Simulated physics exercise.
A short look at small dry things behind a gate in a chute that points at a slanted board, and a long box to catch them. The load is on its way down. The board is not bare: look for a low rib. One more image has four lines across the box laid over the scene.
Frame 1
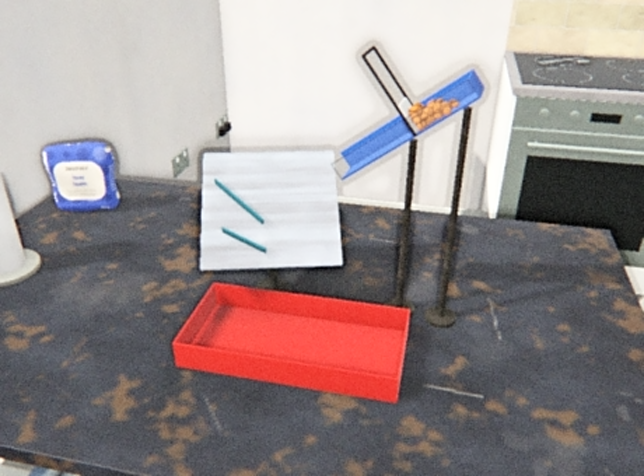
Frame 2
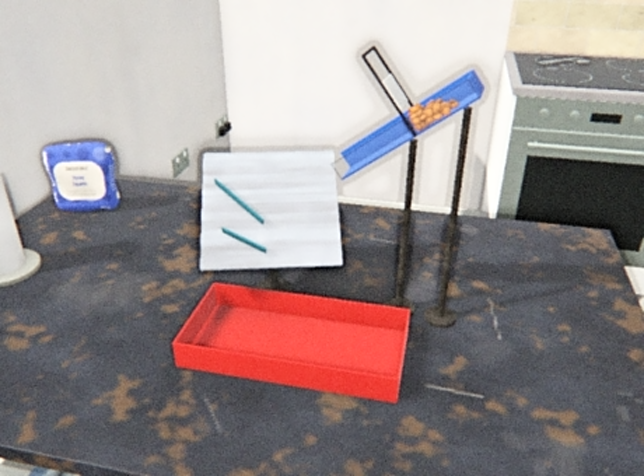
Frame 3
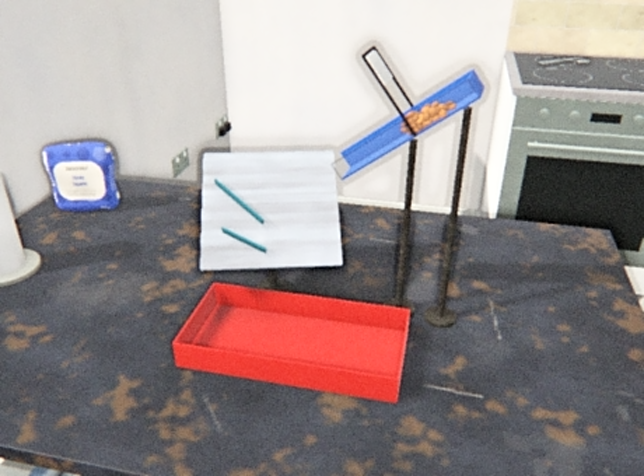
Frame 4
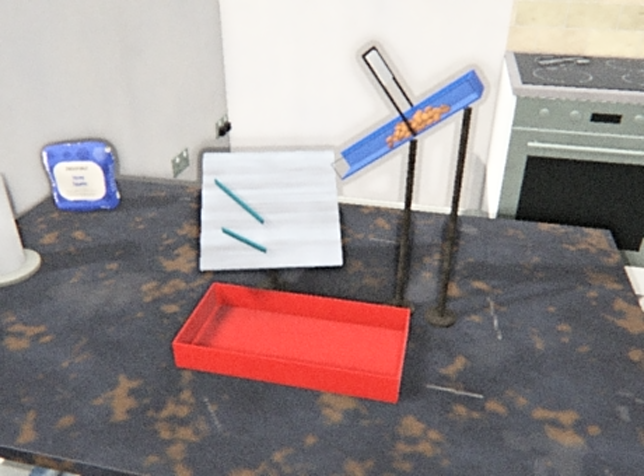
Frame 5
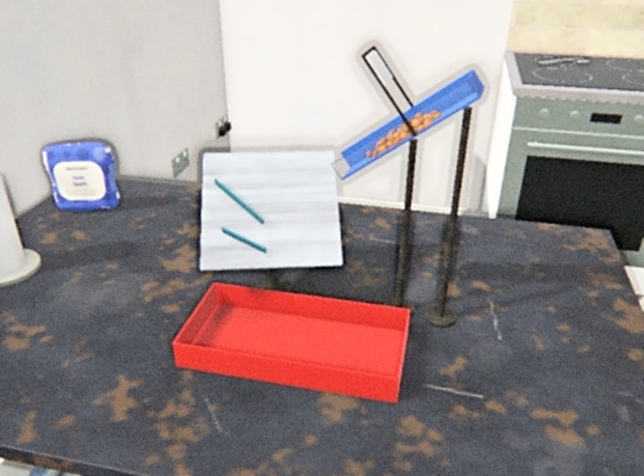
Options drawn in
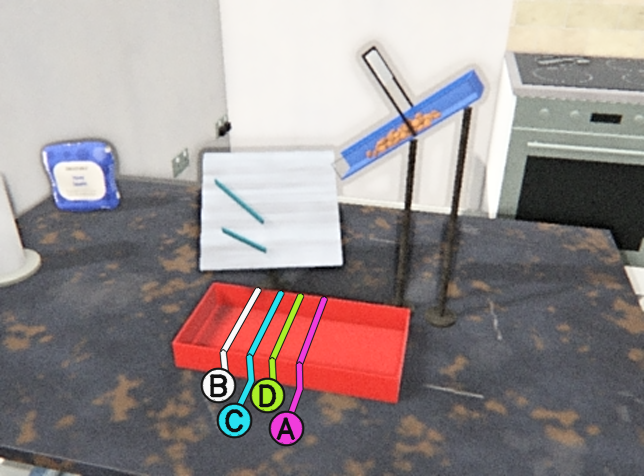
Orange-brown kibble bits sliding down a tilted blue chute above a white board with two teal ribs and an empty red box.
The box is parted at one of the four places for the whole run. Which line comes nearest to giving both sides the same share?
Choose D.
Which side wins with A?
The left side.
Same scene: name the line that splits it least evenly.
B it is.
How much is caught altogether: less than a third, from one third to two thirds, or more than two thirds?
About that: More than two thirds.
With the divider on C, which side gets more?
More lands on the right.
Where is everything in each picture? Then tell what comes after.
Load behind the gate at (429, 113), bits of cat kibble; lip of the chute at (346, 174), sloping fairly steeply, in the first frame.
Middle of the board at (271, 207), tilted fairly steeply; middle of its low edge at (272, 267); of its high edge at (269, 152), in the second frame.
Front corners of the box at (174, 343) and (398, 379), empty; front of the load at (405, 130), in the third frame.
Middle of the load at (417, 122); its front at (391, 145), about a third of the way to the lip; rib from (222, 228) to (266, 249); rib from (215, 179) to (263, 220), in the fourth frame.
Middle of the load at (406, 134); its front at (370, 155), about two thirds of the way to the lip, in the fifth frame.
On the marked copy, line A crosses the front rim at (299, 363); line B crosses the front rim at (223, 351); line C crosses the front rim at (249, 355); line D crosses the front rim at (272, 359).
With A, of what is caught, most on the left of the divider, a small part on the right.
With B, of what is caught, none on the left of the divider, all on the right.
With C, of what is caught, a small part on the left of the divider, most on the right.
With D, of what is caught, about two thirds on the left of the divider, about a third on the right.
